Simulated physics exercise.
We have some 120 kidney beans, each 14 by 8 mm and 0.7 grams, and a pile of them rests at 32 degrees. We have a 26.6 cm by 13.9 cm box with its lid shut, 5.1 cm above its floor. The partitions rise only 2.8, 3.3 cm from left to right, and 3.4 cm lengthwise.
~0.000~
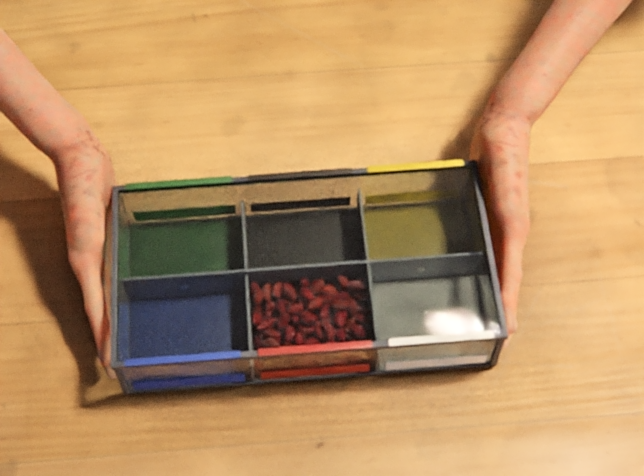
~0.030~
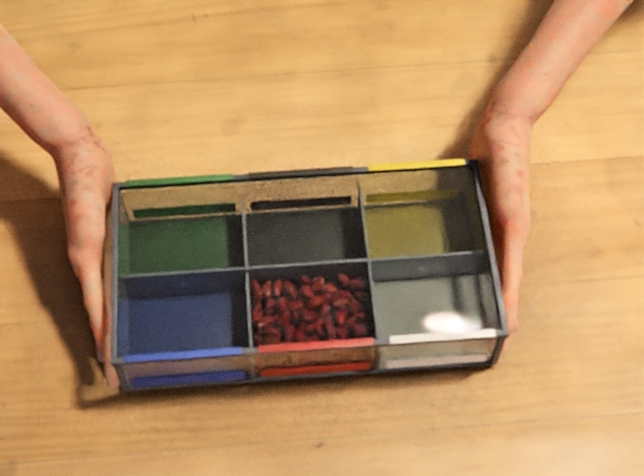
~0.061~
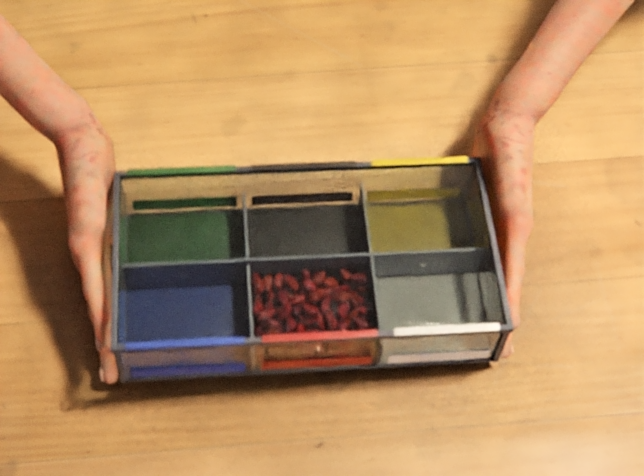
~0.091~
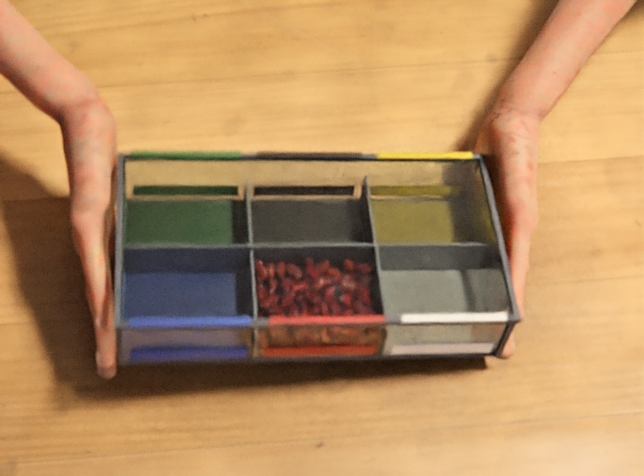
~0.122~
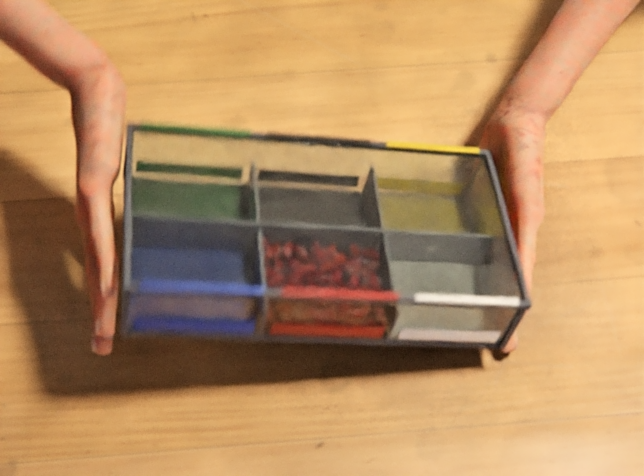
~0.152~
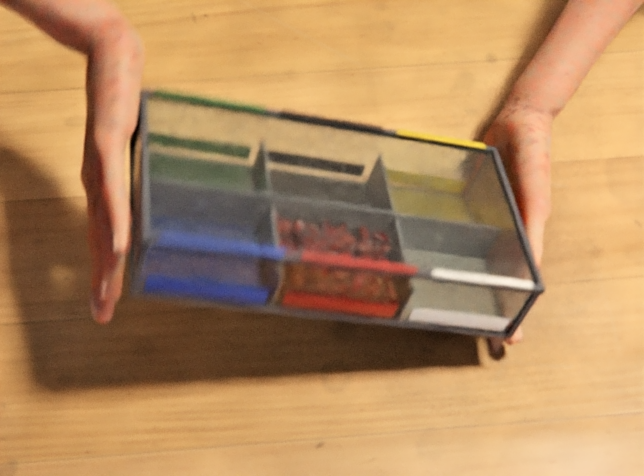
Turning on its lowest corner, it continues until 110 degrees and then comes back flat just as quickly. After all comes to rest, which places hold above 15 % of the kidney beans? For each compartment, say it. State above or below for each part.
Red: Above. Blue: Below. Green: Below. Yellow: Above. White: Below. Black: Below.
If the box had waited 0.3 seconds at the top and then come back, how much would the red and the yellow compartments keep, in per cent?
Result - red: 30 %, yellow: 60 %.
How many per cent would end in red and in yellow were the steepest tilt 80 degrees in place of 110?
Shares: Red 55, yellow 25, in per cent.
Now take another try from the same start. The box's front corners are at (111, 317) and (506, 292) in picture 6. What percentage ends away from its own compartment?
About 55 %.
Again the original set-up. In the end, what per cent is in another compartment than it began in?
It works out to about 50 per cent.
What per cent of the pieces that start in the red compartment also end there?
Something like 50 per cent.
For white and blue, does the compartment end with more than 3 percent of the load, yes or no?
So white is a pass and blue is a miss.
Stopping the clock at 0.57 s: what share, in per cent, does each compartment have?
You'd find red at 70, blue at 0, green at 0, yellow at 10, white at 10 and black at 10 per cent.
Then, at 0.57 s, tilt 109 degrees; red 70 %, yellow 10 %, white 10 %, black 10 %.
After 0.85 s, tilt 45 degrees; red 55 %, yellow 35 %, white 10 %, black 5 %.
After 1.23 s, tilt 0 degrees; red 50 %, yellow 35 %, white 10 %, black 5 %.
By 1.6 s all is still; red 50 %, blue 0 %, green 0 %, yellow 35 %, white 10 %, black 5 %.
